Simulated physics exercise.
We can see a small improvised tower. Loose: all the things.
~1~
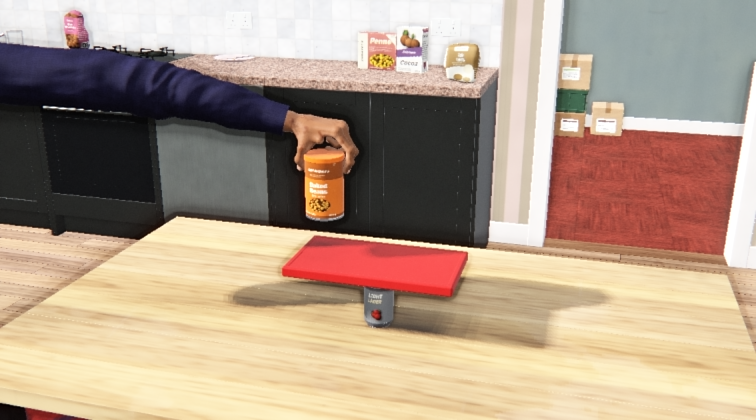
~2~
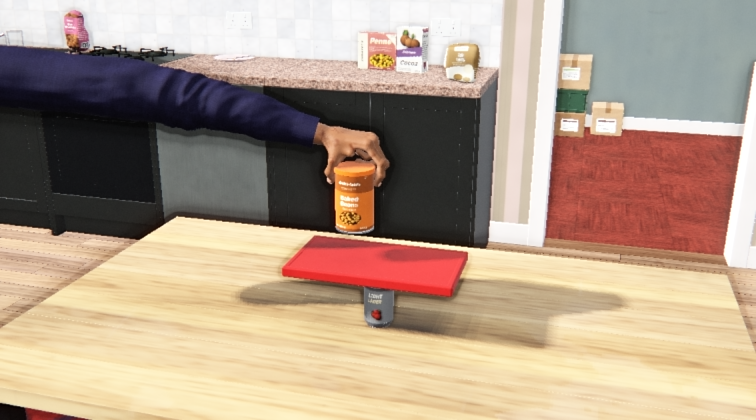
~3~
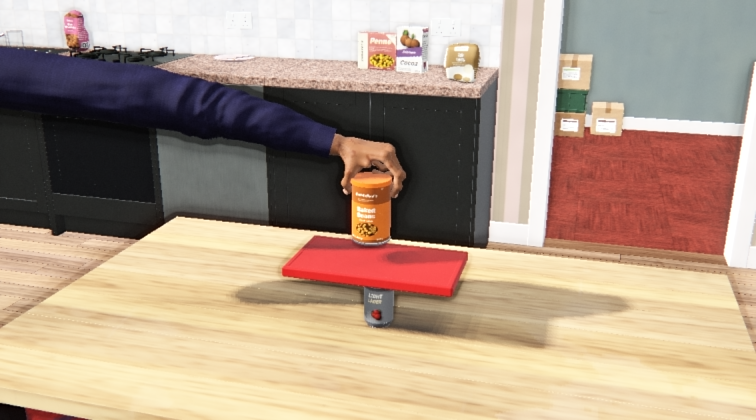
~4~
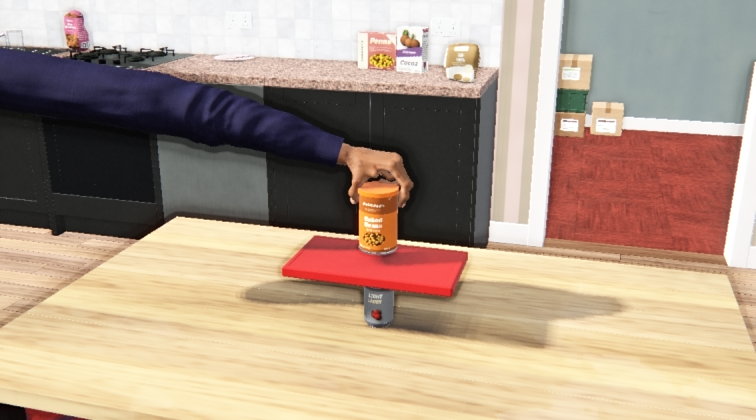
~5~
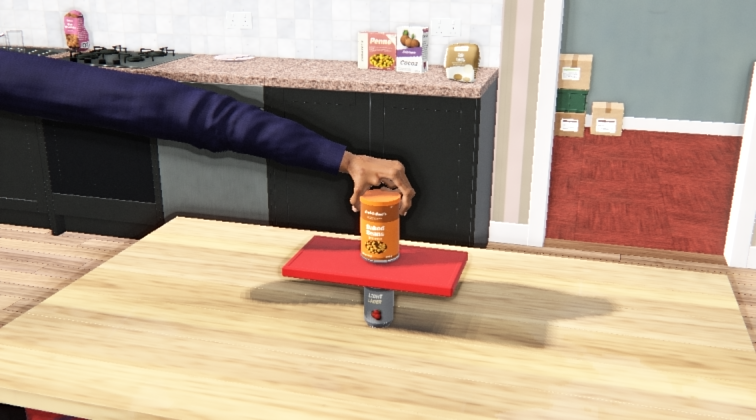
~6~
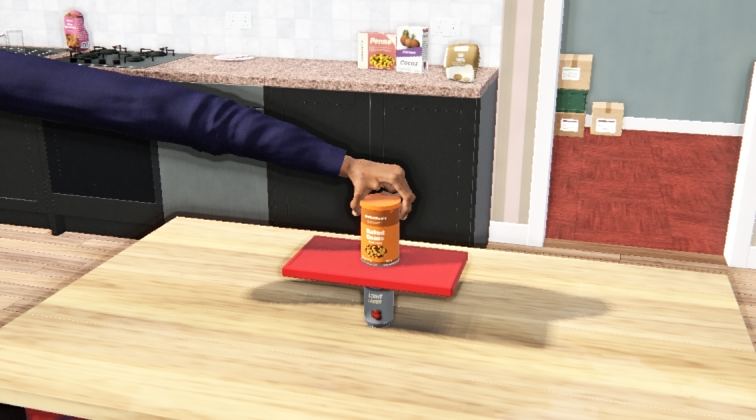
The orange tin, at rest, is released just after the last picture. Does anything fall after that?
Seems it proves sturdy enough.
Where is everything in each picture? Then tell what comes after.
On its way; orange tin (325, 185); grey can (379, 296), in the first picture.
On its way; orange tin (355, 197); grey can (379, 296), in the second picture.
On its way; orange tin (371, 208); grey can (379, 296), in the third picture.
On its way; orange tin (378, 218); grey can (379, 296), in the fourth picture.
On its way; orange tin (380, 226); grey can (379, 296), in the fifth picture.
Set down, still held; orange tin (380, 230); grey can (379, 296), in the sixth picture.
Then, 0.30 s on from there, no change.
Then, 0.70 s on from there, orange tin resting near (380, 231).
In the end, all 3 unmoved. At the end, from the last picture's camera, orange tin near (380, 231). The stack holds.
